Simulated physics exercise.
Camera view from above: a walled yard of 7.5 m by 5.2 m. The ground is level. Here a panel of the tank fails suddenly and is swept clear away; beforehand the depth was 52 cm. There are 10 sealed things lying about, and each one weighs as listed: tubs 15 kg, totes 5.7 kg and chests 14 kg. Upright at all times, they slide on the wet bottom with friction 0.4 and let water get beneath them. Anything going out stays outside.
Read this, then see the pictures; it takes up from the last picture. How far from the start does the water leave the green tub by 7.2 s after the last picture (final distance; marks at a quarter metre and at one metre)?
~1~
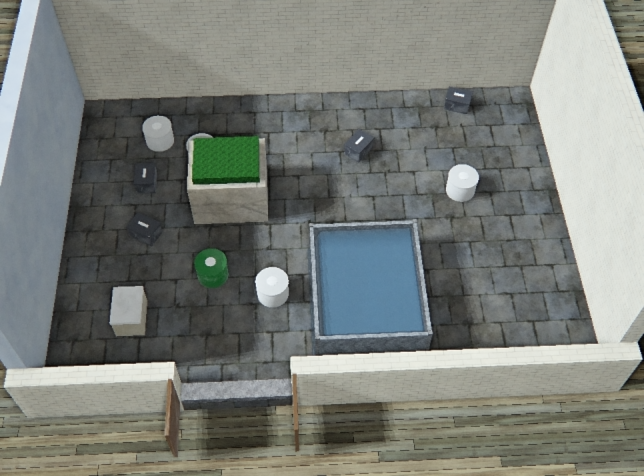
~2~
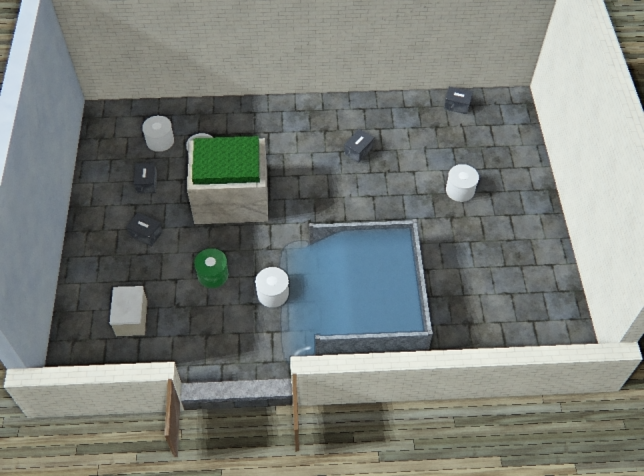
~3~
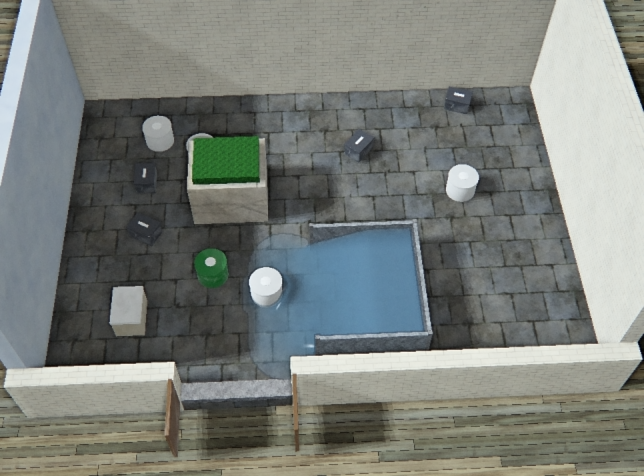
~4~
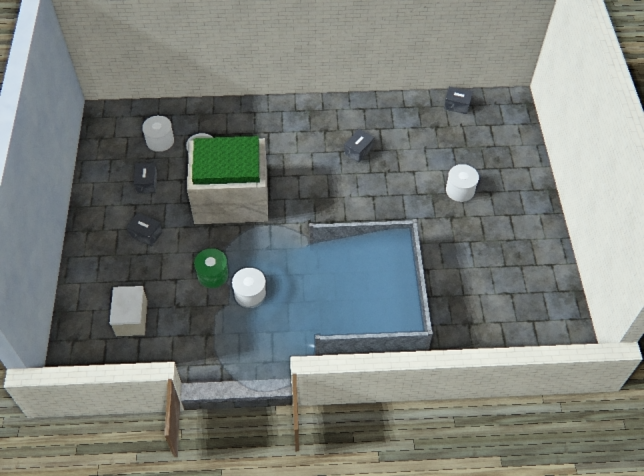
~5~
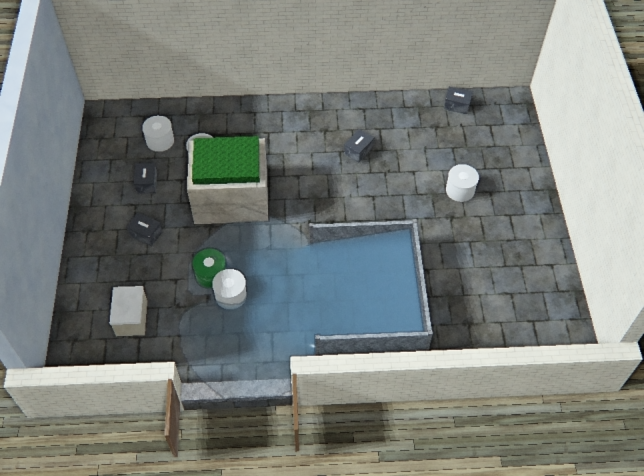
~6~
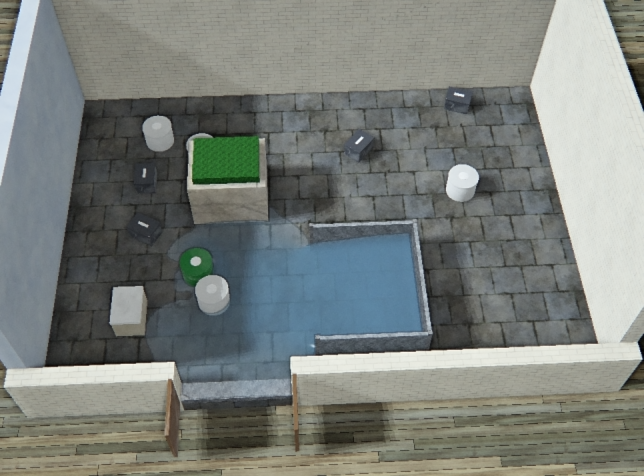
Prediction - the green tub is displaced a great deal.
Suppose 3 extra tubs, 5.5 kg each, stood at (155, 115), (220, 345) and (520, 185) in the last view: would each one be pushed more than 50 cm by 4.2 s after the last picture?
So that's beyond the threshold, beyond the threshold and within the threshold, in that sequence.
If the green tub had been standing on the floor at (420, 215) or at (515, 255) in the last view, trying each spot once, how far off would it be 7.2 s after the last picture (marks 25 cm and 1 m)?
From the first place it is barely disturbed; from the second it is barely disturbed.
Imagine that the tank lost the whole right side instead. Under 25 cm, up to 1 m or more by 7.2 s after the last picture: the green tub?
With that failure, the green tub remains in position.
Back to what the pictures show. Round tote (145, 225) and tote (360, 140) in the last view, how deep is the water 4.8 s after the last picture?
8 and 0 cm.
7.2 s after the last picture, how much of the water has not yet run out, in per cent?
About 80 in a hundred parts of the water.
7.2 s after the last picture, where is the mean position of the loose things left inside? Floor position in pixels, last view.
Centre of the remaining things: Roughly (263, 159).
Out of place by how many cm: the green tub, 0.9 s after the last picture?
It is about 140 cm out of place by then.
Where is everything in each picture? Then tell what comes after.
The first frame shows the green tub at (211, 262) rests on the ground; 2.4 m2 under water; 0 of 10 have shifted.
The second frame shows the green tub at (211, 262), on the bottom; water covers 3.2 m2; 0 of 10 have shifted.
The third frame shows the green tub at (211, 262) rests on the ground; 4.1 m2 under water; 1 of 10 have shifted.
The fourth frame shows the green tub at (210, 262), on the bottom; water covers 5.2 m2; 1 of 10 have shifted.
The fifth frame shows the green tub at (209, 262), on the bottom; water covers 6.5 m2; 1 of 10 have shifted.
The sixth frame shows the green tub at (196, 262) rests on the ground, 20 cm from its start; 7.6 m2 under water; 2 of 10 have shifted.
Then, 0.9 s after the last picture the green tub is near (116, 254), 1.3 m from its start, aground; 0 of 10 are out; 0 afloat.
Then, 2.8 s after the last picture the green tub is near (109, 178), 2.2 m from its start, afloat; 0 of 10 are out; 4 afloat.
Then, 4.8 s after the last picture the green tub is near (126, 121), 3.0 m from its start, afloat; 0 of 10 are out; 3 afloat.
Then, 7.2 s after the last picture the green tub is near (137, 113), 3.1 m from its start, aground; 0 of 10 are out; 2 afloat.
